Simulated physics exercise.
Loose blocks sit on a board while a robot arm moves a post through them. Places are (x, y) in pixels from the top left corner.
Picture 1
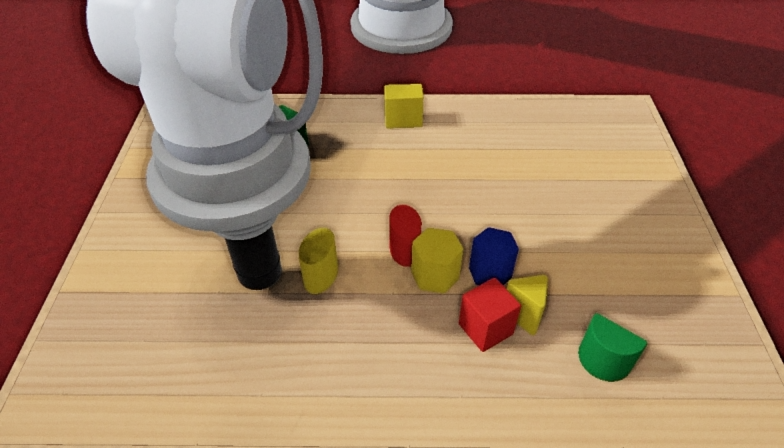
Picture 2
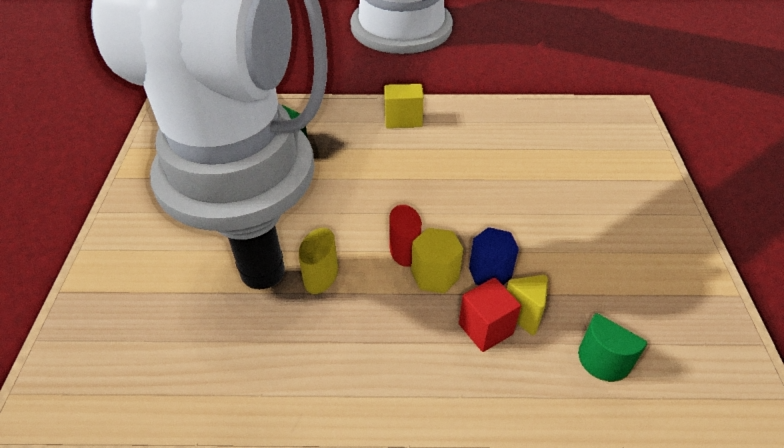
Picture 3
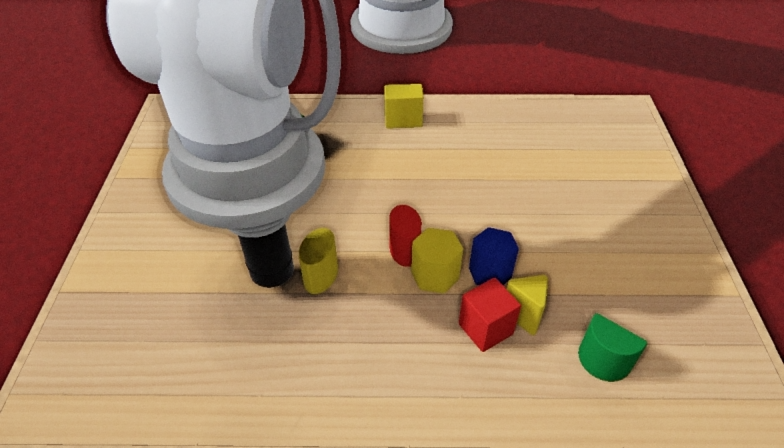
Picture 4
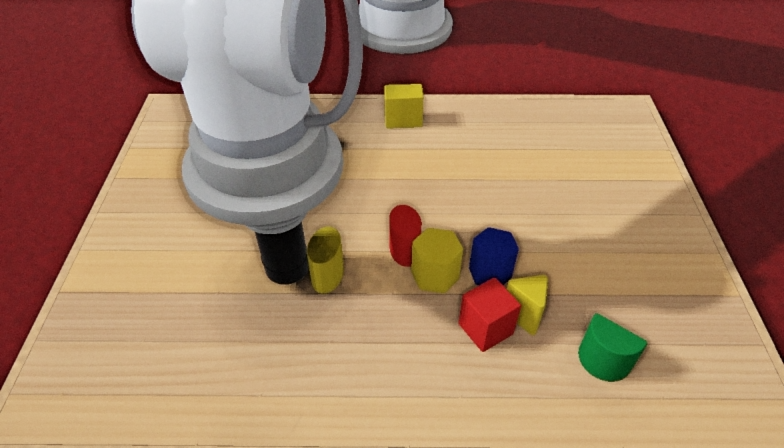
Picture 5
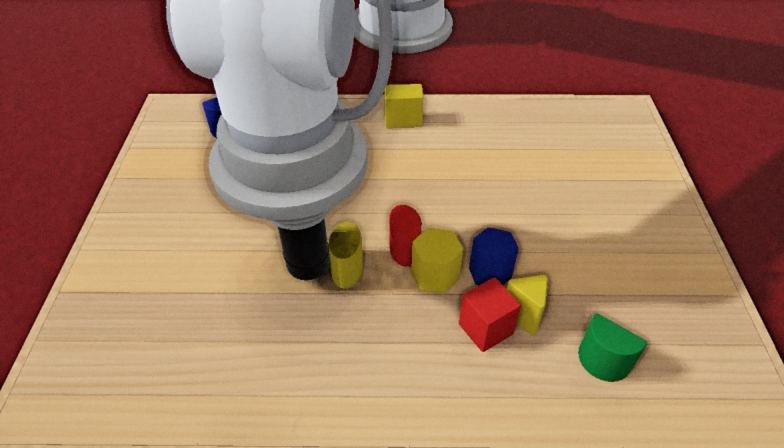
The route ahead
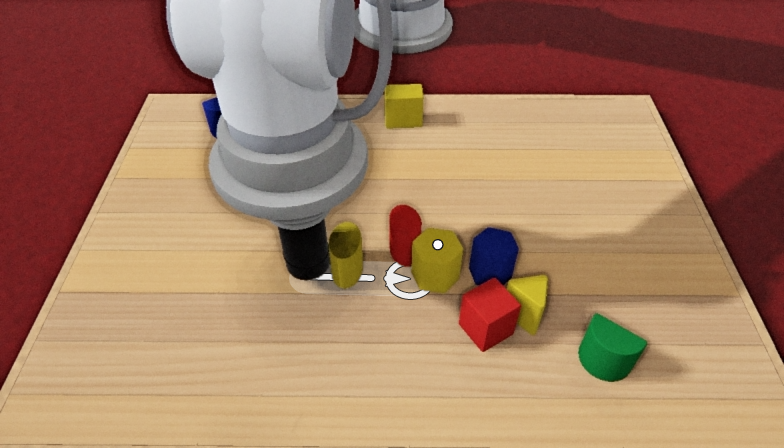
White robot arm sliding a black post rightward across a wooden board, nudging a yellow oval block toward other coloured blocks.
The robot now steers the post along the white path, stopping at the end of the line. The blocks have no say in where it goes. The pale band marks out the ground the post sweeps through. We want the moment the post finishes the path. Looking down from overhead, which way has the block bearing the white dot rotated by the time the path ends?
Looking down: Clockwise.
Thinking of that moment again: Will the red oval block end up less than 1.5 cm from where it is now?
No, it doesn't check out.
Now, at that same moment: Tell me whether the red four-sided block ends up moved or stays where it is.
That block is not shifted.
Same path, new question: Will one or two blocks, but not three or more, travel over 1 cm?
No, that is not how it ends up.
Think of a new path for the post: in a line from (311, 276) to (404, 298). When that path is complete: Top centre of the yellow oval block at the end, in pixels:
My best guess is (391, 234).
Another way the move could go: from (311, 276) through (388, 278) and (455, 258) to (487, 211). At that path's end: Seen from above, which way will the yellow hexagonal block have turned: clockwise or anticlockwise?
Viewed from the top, it goes clockwise.
Path on the board, from (311, 276) to (410, 279); the dot is on the yellow hexagonal block.
On the path given first. Halfway along, post (361, 266); yellow oval block (392, 231), turned 50° anticlockwise; red oval block (415, 214).
At the end, post (410, 267); yellow oval block (412, 219), turned 70° anticlockwise; red oval block (430, 200), turned 20° anticlockwise; yellow hexagonal block (457, 240), turned 35° clockwise; red four-sided block in place; blue hexagonal block (503, 243).
